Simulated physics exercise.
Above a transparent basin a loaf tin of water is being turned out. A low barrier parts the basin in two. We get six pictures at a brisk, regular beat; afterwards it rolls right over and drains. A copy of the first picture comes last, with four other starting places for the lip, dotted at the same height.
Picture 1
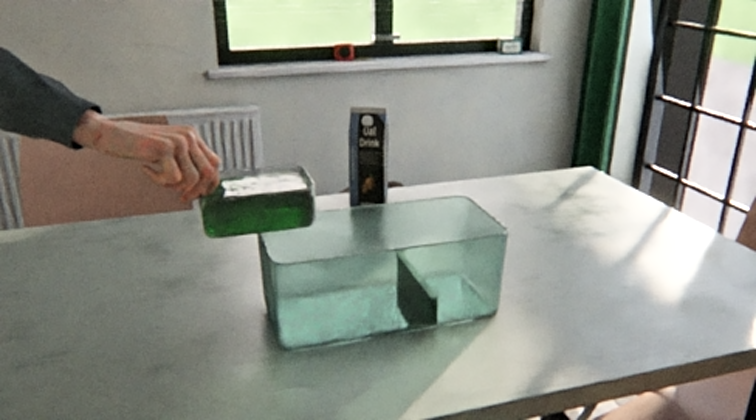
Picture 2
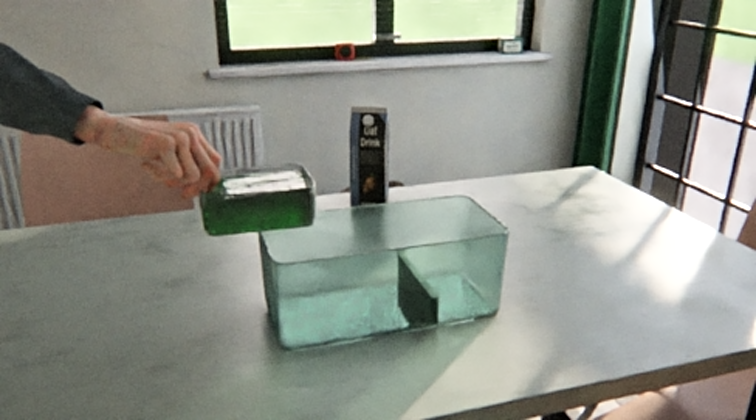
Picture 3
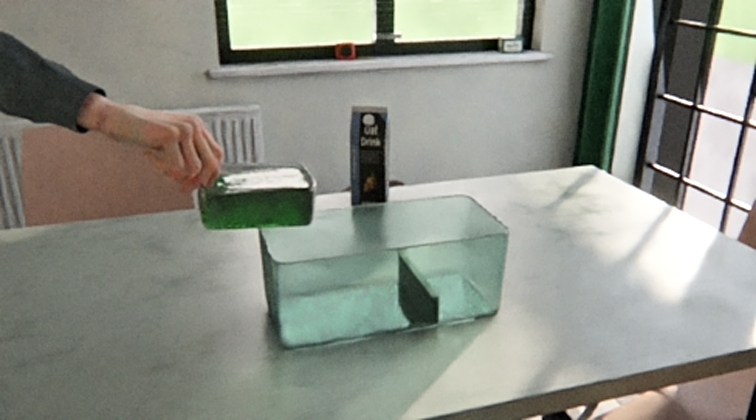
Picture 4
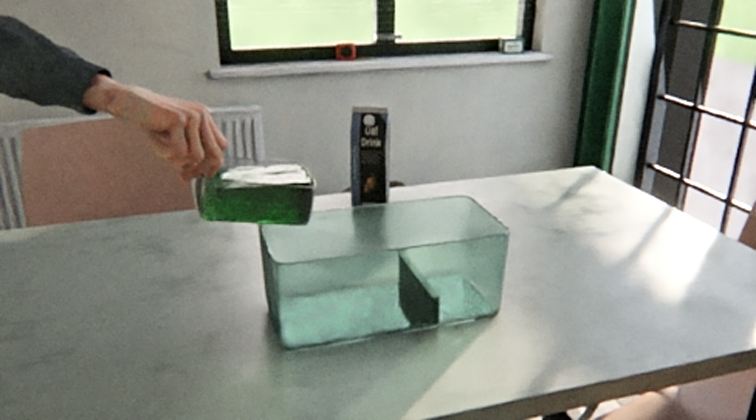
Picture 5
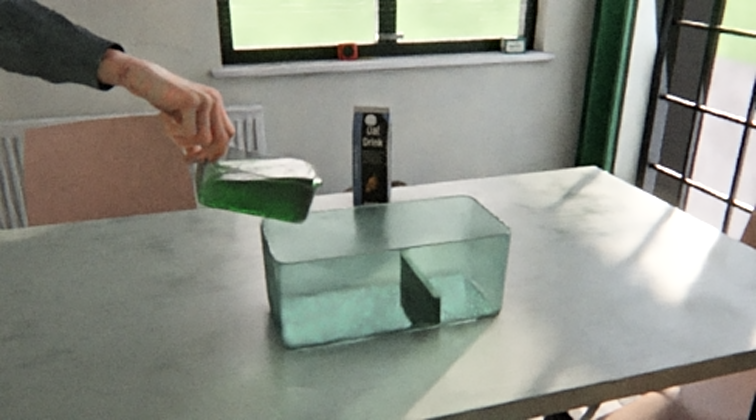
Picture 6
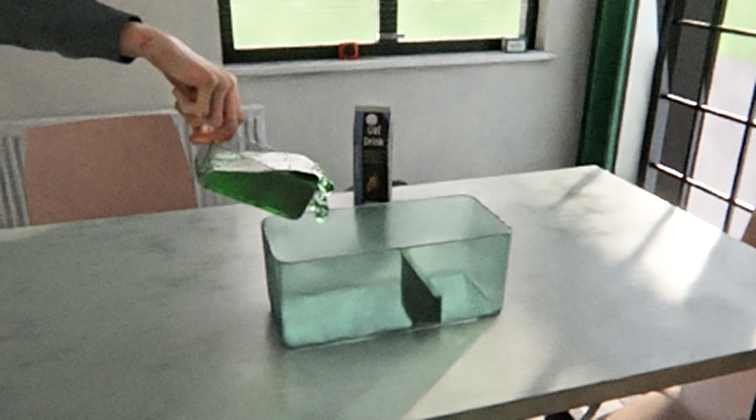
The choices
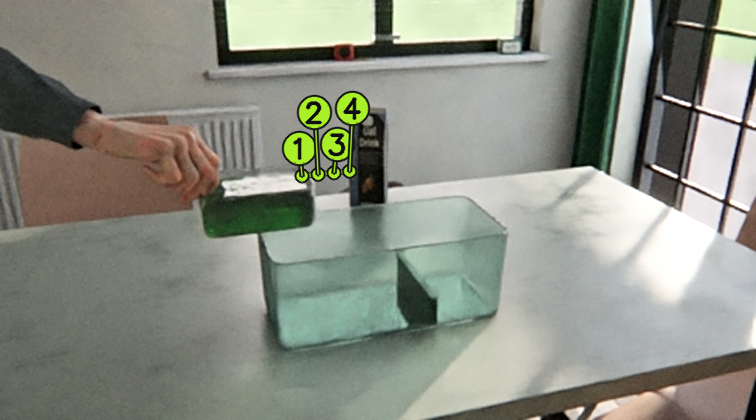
A hand held a clear container of green water above the left side of a see-through basin with a low divider, then slowly tilted it to the right until water began spilling over its lip.
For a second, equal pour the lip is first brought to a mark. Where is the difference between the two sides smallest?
Choose 4.
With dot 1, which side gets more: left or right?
The left side.
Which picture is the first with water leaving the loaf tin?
In picture 5.
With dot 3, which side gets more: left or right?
The left side.
On the marked copy, 1 at (302, 175); 2 at (318, 174); 3 at (334, 172); 4 at (349, 171).
With 1, about 95 % ends left of the wall and 5 % right of it.
With 2, about 96 % ends left of the wall and 3 % right of it.
With 3, about 86 % ends left of the wall and 14 % right of it.
With 4, about 49 % ends left of the wall and 51 % right of it.
